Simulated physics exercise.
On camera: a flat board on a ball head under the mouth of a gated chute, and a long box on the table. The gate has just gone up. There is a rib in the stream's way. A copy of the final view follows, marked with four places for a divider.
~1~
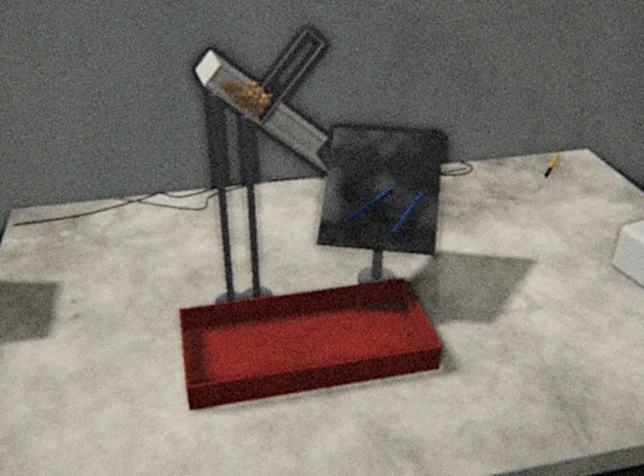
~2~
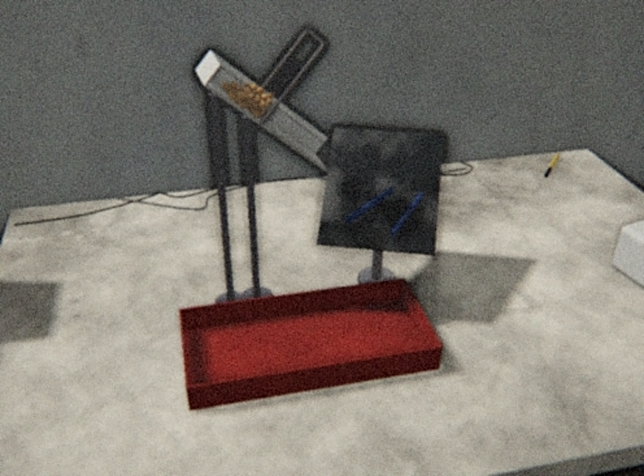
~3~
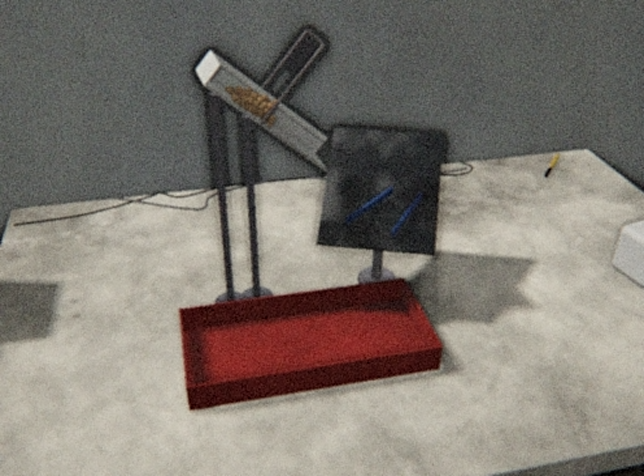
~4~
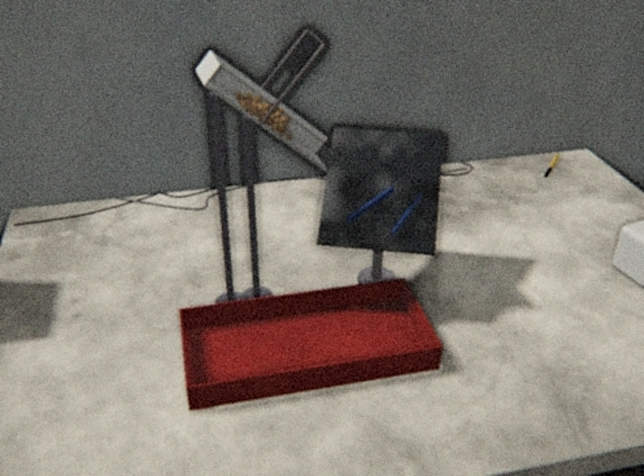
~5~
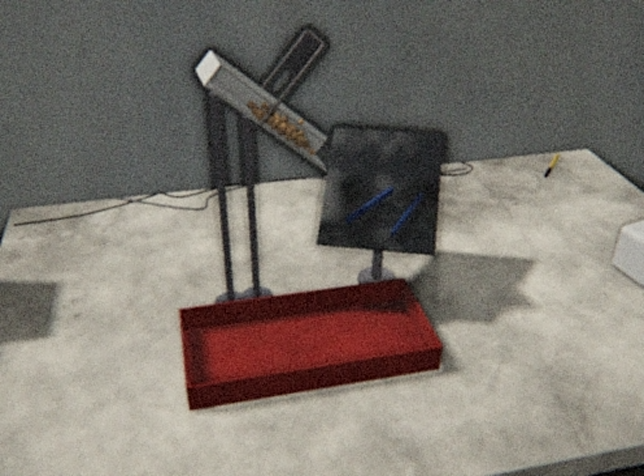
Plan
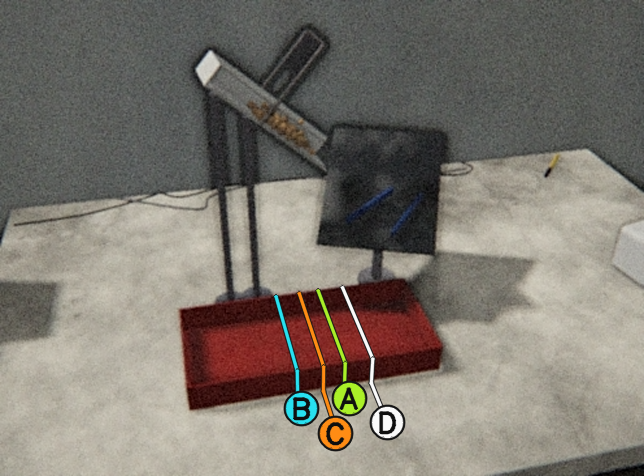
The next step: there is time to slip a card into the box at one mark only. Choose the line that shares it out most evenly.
The answer is line C.
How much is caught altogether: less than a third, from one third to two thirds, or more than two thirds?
About that: More than two thirds.
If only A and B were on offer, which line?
That is line A.
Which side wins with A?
Left.
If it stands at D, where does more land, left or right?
Left.
On the marked copy, line A crosses the front rim at (344, 362); line B crosses the front rim at (296, 369); line C crosses the front rim at (323, 365); line D crosses the front rim at (372, 357).
If A is chosen, of what is caught, the bulk on the left of the divider, close to a quarter on the right.
If B is chosen, of what is caught, a small share on the left of the divider, all but a few on the right.
If C is chosen, of what is caught, close to two thirds on the left of the divider, close to a third on the right.
If D is chosen, of what is caught, the bulk on the left of the divider, a small share on the right.
